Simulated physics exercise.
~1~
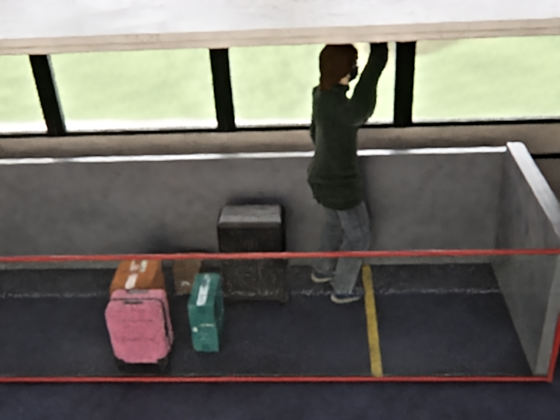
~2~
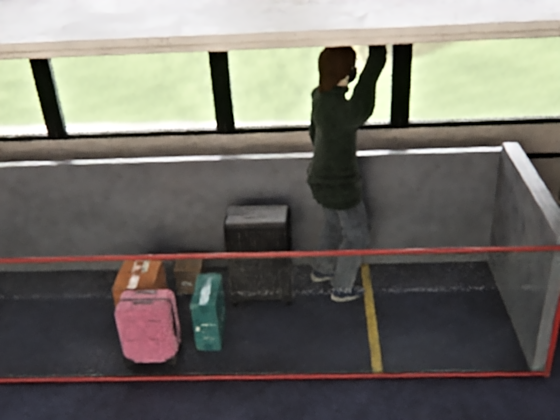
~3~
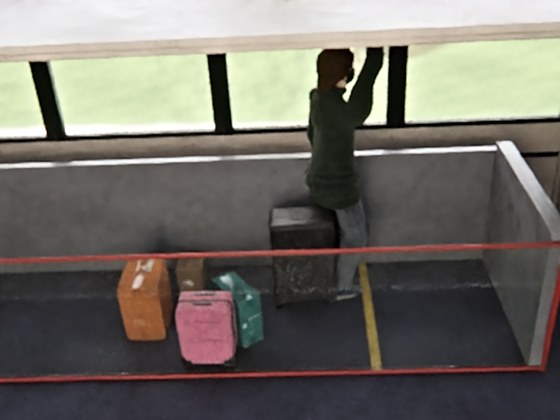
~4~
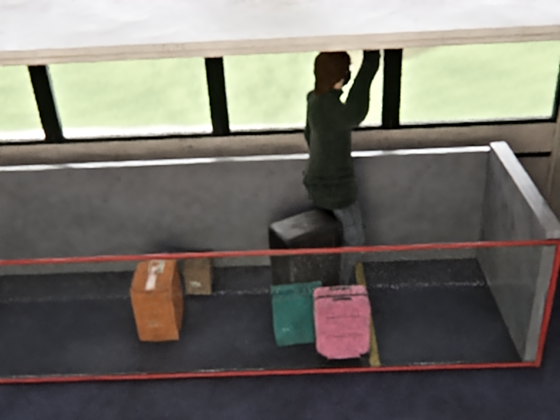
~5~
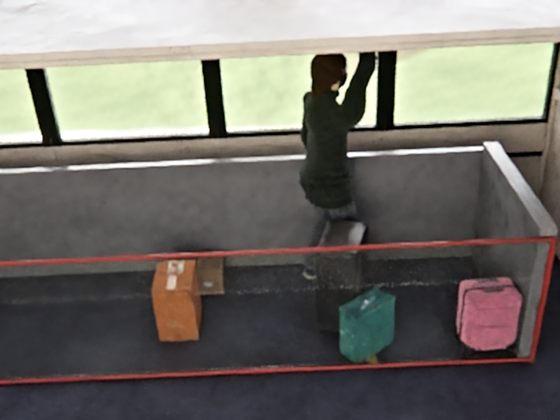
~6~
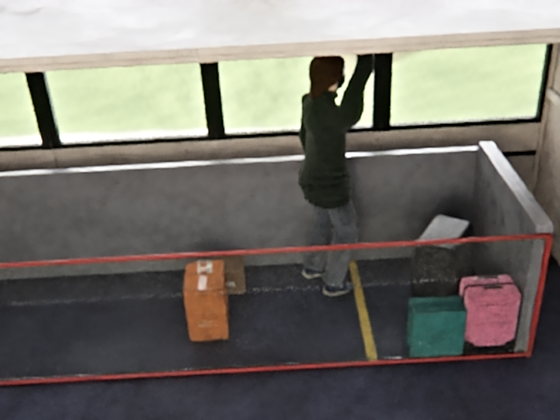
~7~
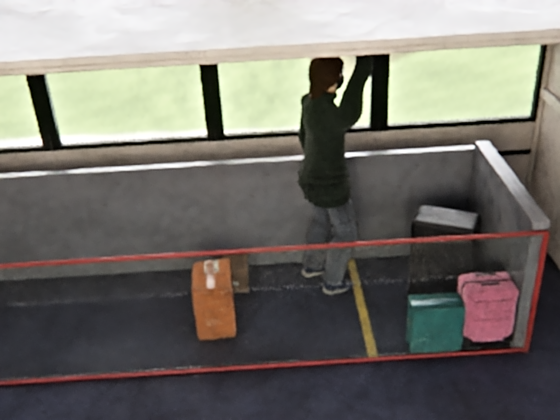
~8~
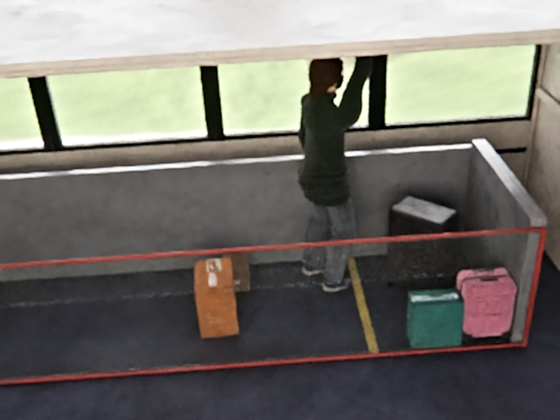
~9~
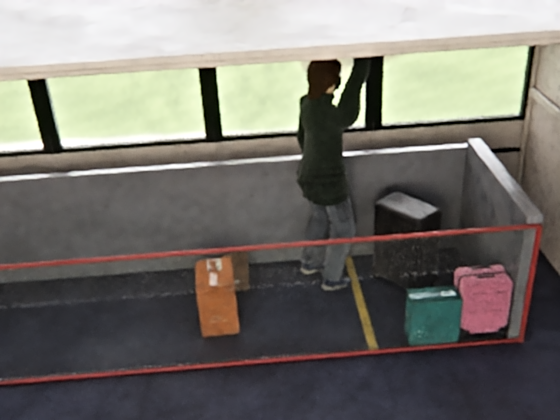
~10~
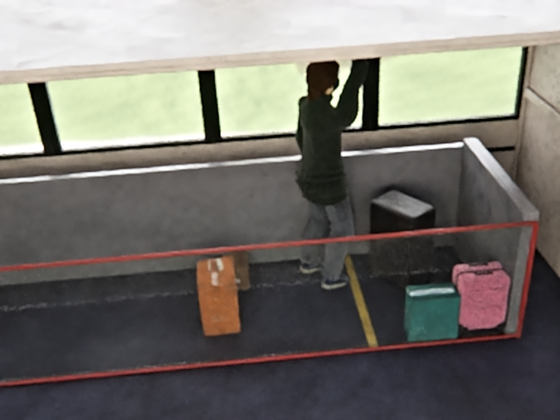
In a tram bay, a traveller stood holding on overhead as the pink suitcase, teal case and black case slid right past the yellow line; the orange case and small brown box shifted slightly, stopping short of it, and the black one drifted back a little.
